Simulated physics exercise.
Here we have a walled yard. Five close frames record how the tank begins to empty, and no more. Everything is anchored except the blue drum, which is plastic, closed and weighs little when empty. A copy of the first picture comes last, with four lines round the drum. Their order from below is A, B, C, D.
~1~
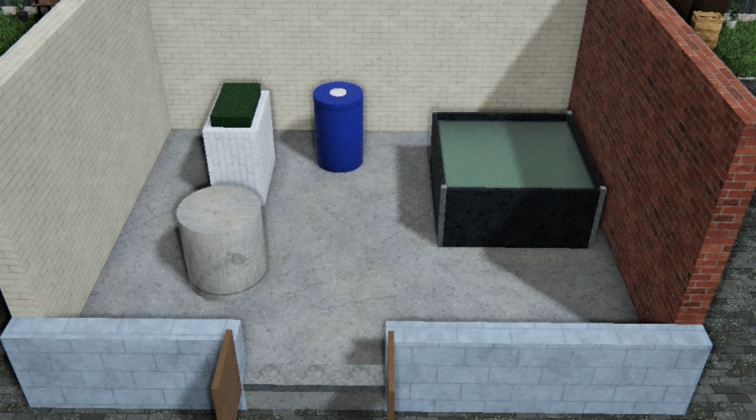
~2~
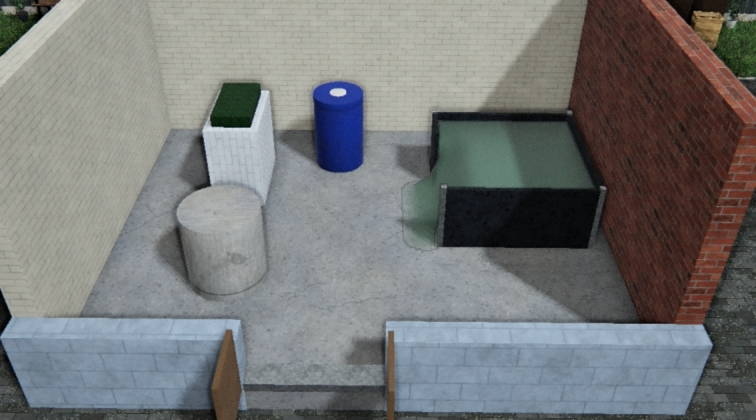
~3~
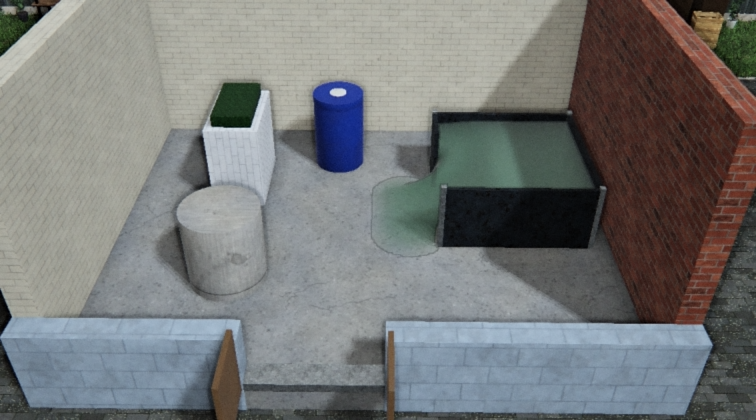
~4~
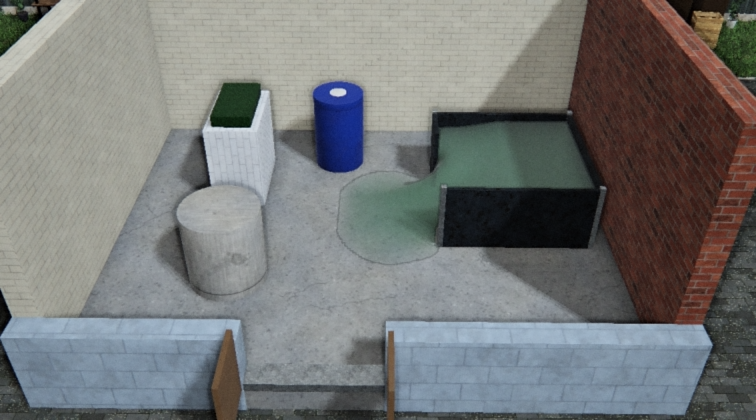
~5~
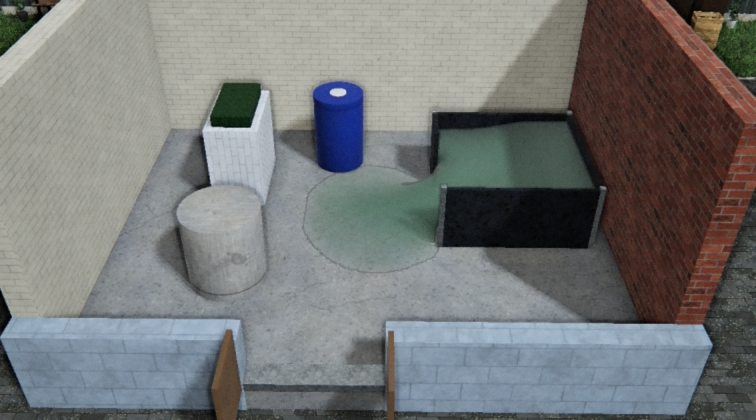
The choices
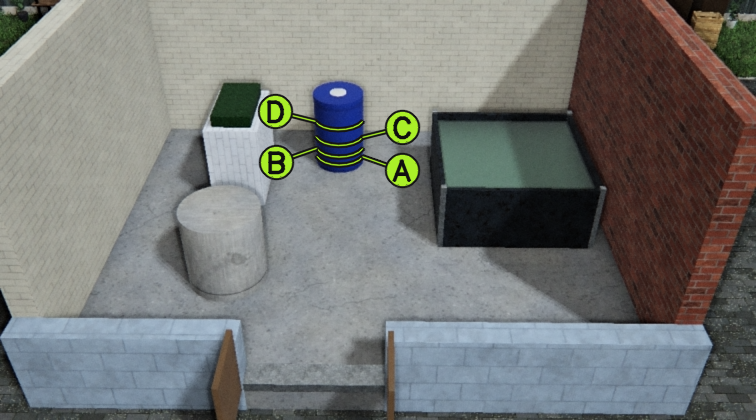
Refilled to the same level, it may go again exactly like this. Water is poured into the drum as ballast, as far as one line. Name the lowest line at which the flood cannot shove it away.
The answer is mark A.
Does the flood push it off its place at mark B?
No, that is safe.
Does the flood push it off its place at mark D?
No, not at all.
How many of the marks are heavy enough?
All of them.
On the marked copy, A at (339, 165); B at (338, 157); C at (338, 145); D at (338, 129); from the bottom up A, B, C, D.
With A, it does not move.
With B, it does not move.
With C, it does not move.
With D, it does not move.
